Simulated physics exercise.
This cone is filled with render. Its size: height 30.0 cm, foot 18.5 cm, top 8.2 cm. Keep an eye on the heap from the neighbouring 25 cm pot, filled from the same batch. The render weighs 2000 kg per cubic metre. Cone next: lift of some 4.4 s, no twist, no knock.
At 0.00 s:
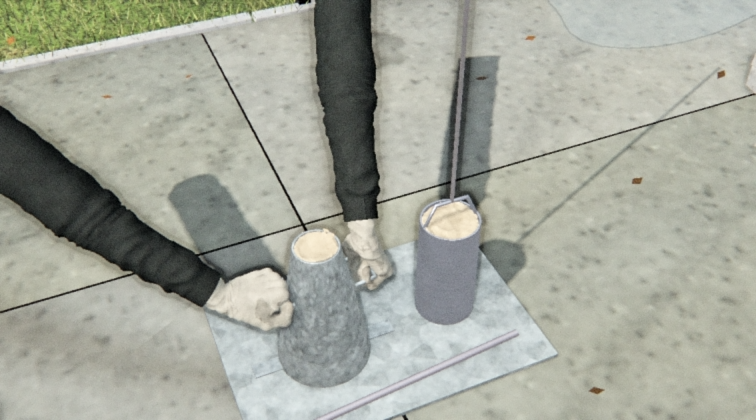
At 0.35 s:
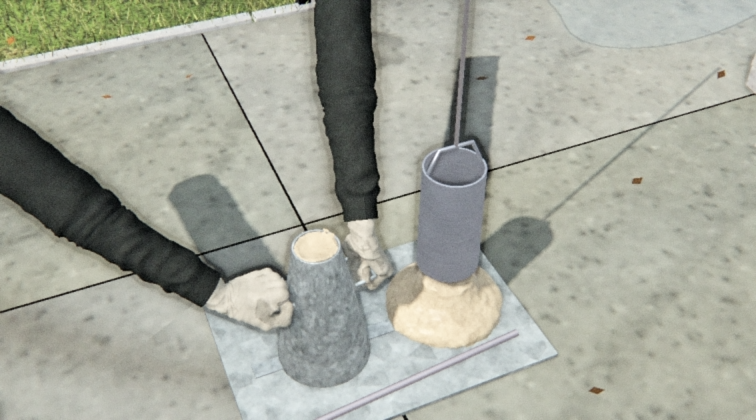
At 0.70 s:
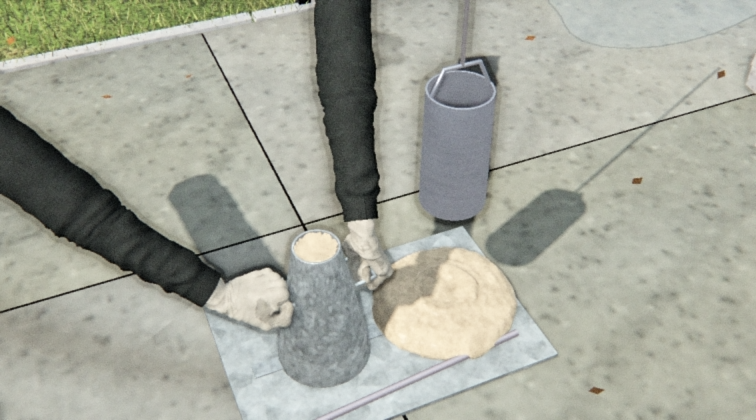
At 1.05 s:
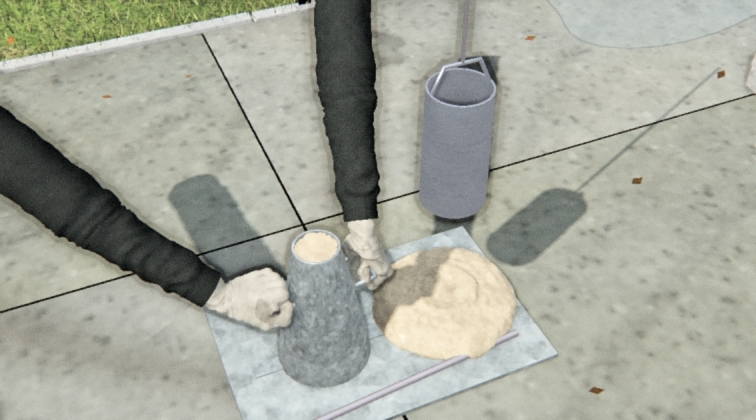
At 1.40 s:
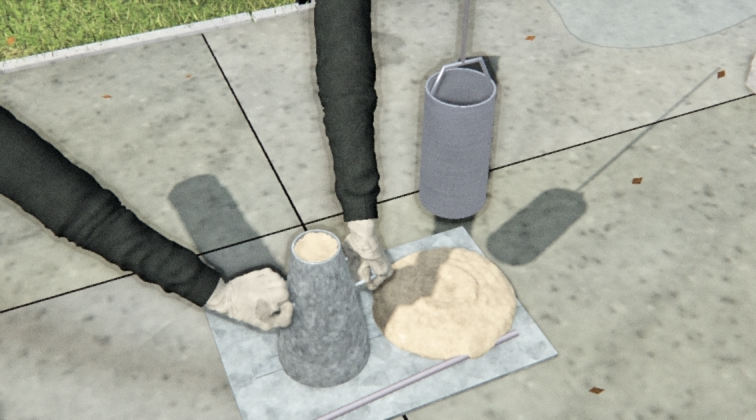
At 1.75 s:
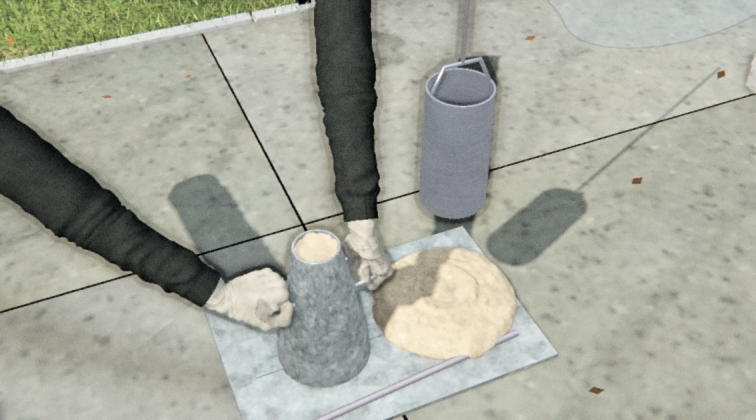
Gloved hands hold a grey cone still while a pot beside it lifts off a spreading beige heap.
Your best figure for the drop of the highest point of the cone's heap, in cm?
That works out to close to 22 cm.
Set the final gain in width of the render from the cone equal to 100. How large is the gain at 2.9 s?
Roughly 100 per cent.
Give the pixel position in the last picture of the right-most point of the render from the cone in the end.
I'd mark it at about (411, 349).
After 2.9 s, the cone is up 7.5 cm; the render has come down 21 cm to 9.0 cm and is 36 cm wide.
After 4.0 s, the cone is up 19 cm; the render has come down 22 cm to 8.5 cm and is 36 cm wide.
After 5.1 s, the cone is up 31 cm; the render has come down 22 cm to 8.4 cm and is 36 cm wide.
After 6.4 s, the cone is clear; the render has come down 22 cm to 8.4 cm and is 36 cm wide.
After 6.8 s, at rest, the cone is clear; the render has come down 22 cm to 8.4 cm and is 36 cm wide.
